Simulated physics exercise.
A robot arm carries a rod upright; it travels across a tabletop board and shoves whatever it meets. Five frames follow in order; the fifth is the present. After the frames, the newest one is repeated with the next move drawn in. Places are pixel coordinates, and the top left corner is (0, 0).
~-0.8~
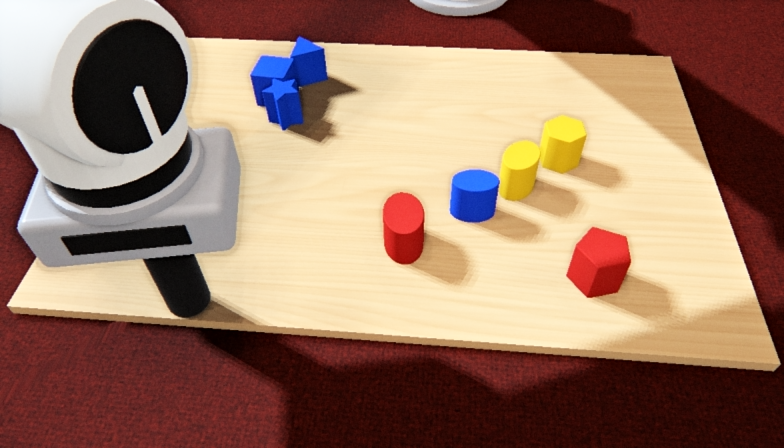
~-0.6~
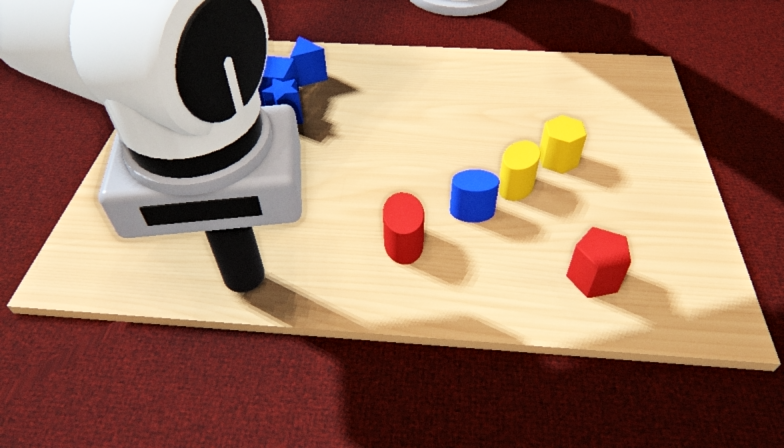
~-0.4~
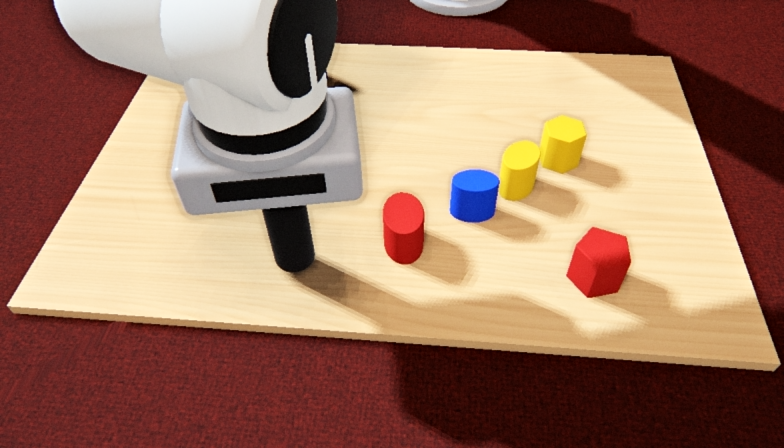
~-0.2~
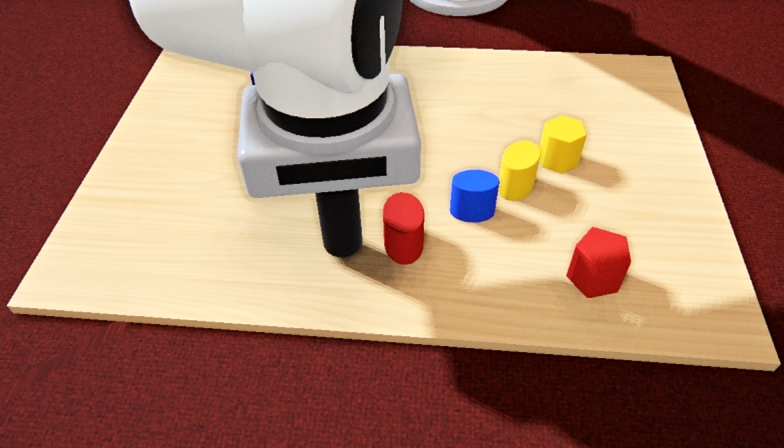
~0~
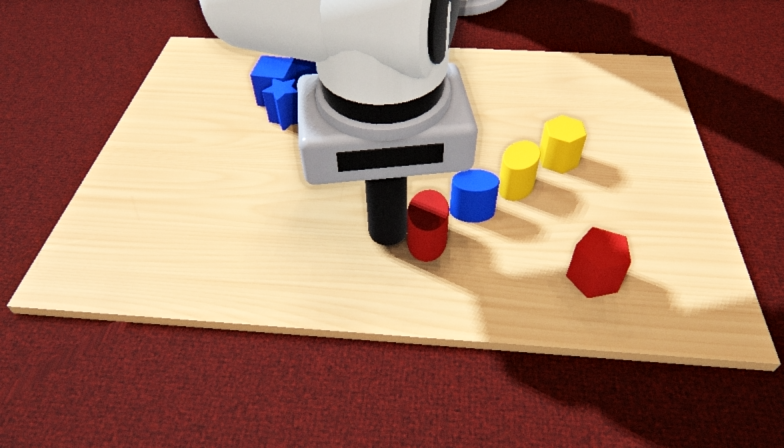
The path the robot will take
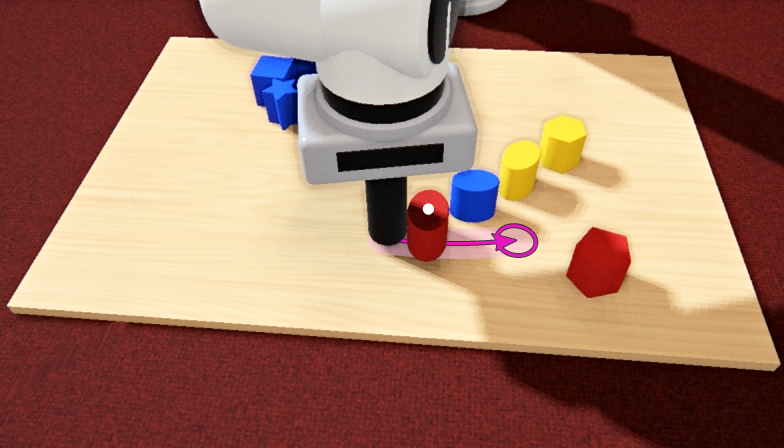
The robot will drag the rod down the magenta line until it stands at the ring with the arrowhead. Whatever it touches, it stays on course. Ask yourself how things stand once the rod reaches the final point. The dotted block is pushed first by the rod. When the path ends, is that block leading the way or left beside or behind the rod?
Still in front.
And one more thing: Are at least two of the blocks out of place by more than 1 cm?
The answer is no.
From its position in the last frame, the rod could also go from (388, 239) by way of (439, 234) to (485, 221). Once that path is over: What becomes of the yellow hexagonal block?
It is left in place.
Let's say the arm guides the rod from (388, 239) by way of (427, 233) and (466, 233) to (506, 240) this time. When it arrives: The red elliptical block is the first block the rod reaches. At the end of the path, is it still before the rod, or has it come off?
The red elliptical block won't leave the front of the rod.
Path on the board, from (388, 239) through (431, 243) and (474, 243) to (516, 240); the dot is on the red elliptical block.
On the path given first. One third of the way, rod (433, 236); red elliptical block (476, 211).
Two thirds of the way, rod (476, 237); red elliptical block (522, 213).
At the end, rod (518, 234); red elliptical block (565, 213); blue elliptical block in place.
